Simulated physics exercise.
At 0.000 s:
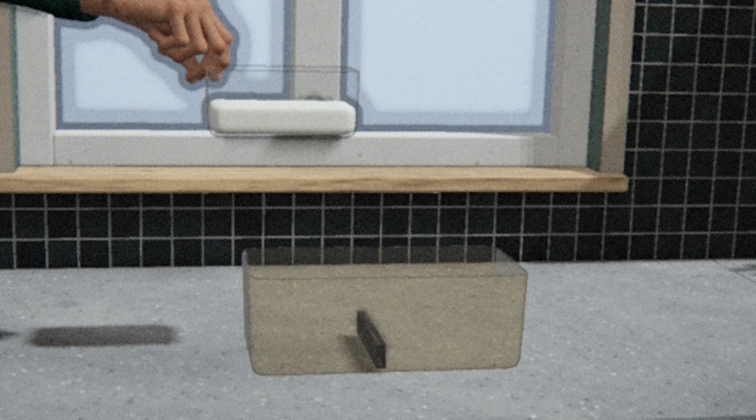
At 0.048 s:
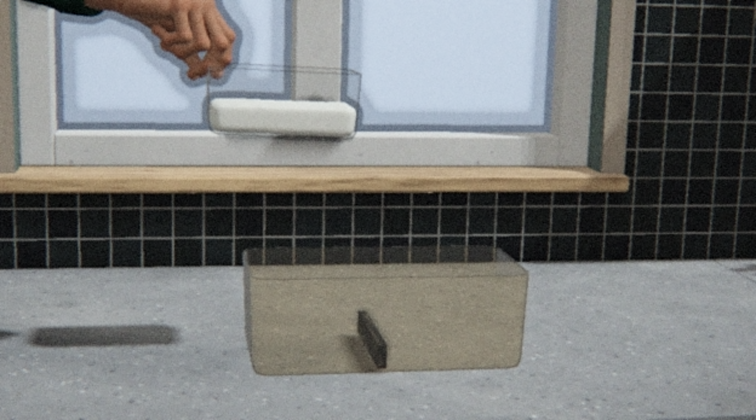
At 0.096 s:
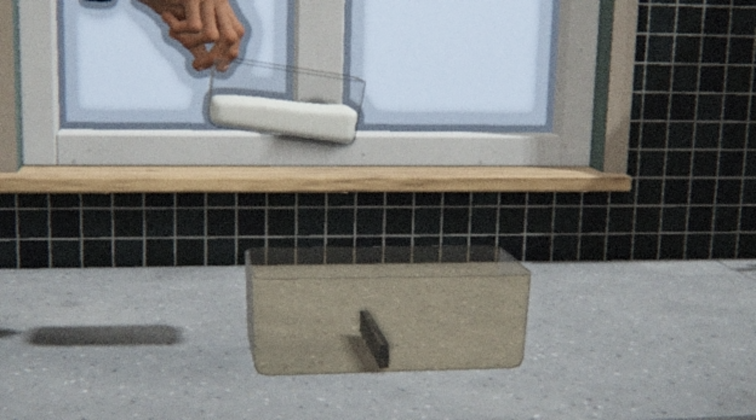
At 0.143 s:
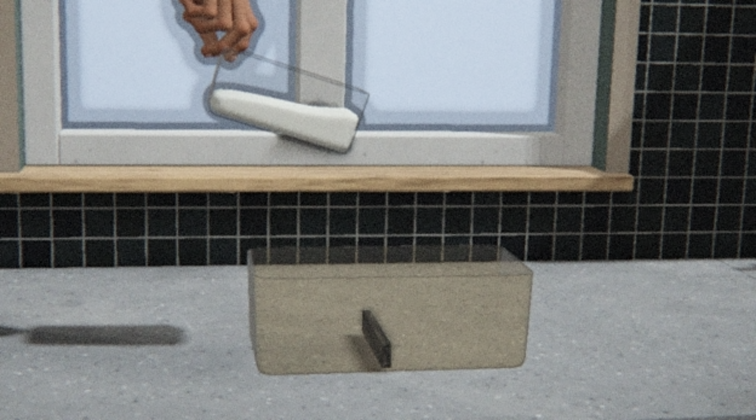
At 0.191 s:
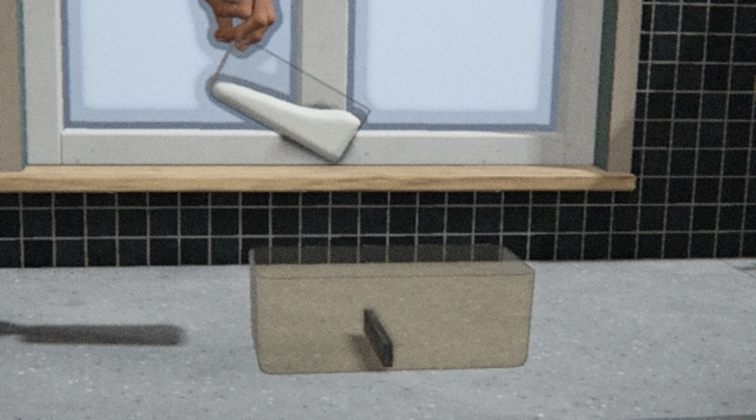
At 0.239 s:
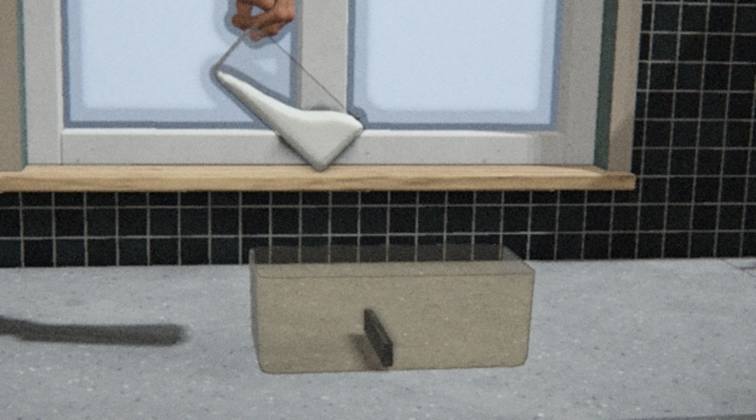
A hand tilts a clear box of white milk down to the right above an empty basin.
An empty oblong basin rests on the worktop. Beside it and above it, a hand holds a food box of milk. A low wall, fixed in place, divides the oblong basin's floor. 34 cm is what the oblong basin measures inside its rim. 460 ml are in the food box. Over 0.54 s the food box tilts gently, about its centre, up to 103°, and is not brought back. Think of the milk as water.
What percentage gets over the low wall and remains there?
61 %.
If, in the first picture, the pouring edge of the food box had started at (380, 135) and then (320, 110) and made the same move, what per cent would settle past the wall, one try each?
Try 1: Approx. 70 %; try 2: Approx. 20 %.
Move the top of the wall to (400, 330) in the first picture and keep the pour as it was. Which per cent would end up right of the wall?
Estimate: Close to 20 per cent.
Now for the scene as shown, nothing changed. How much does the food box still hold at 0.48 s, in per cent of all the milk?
Some 14 % of it is still there.
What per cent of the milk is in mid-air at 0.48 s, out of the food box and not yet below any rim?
Share: Roughly 66 per cent.
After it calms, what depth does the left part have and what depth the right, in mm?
The left side settles near 8 mm and the right side near 10 mm.
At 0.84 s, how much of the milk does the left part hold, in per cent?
About 34 percent.
After 0.48 s the tilt is 100° and 13 per cent is still to pour, 1 is left of the wall and 20 right of it.
After 0.66 s the tilt is 103° and 4 per cent is still to pour, 26 is left of the wall and 63 right of it.
After 0.84 s the tilt is 103° and 0 per cent is still to pour, 34 is left of the wall and 61 right of it.
After 1.04 s the tilt is 103° and 0 per cent is still to pour, 37 is left of the wall and 61 right of it.
In the end 37 per cent lies left of the wall, 61 right of it and 2 outside.
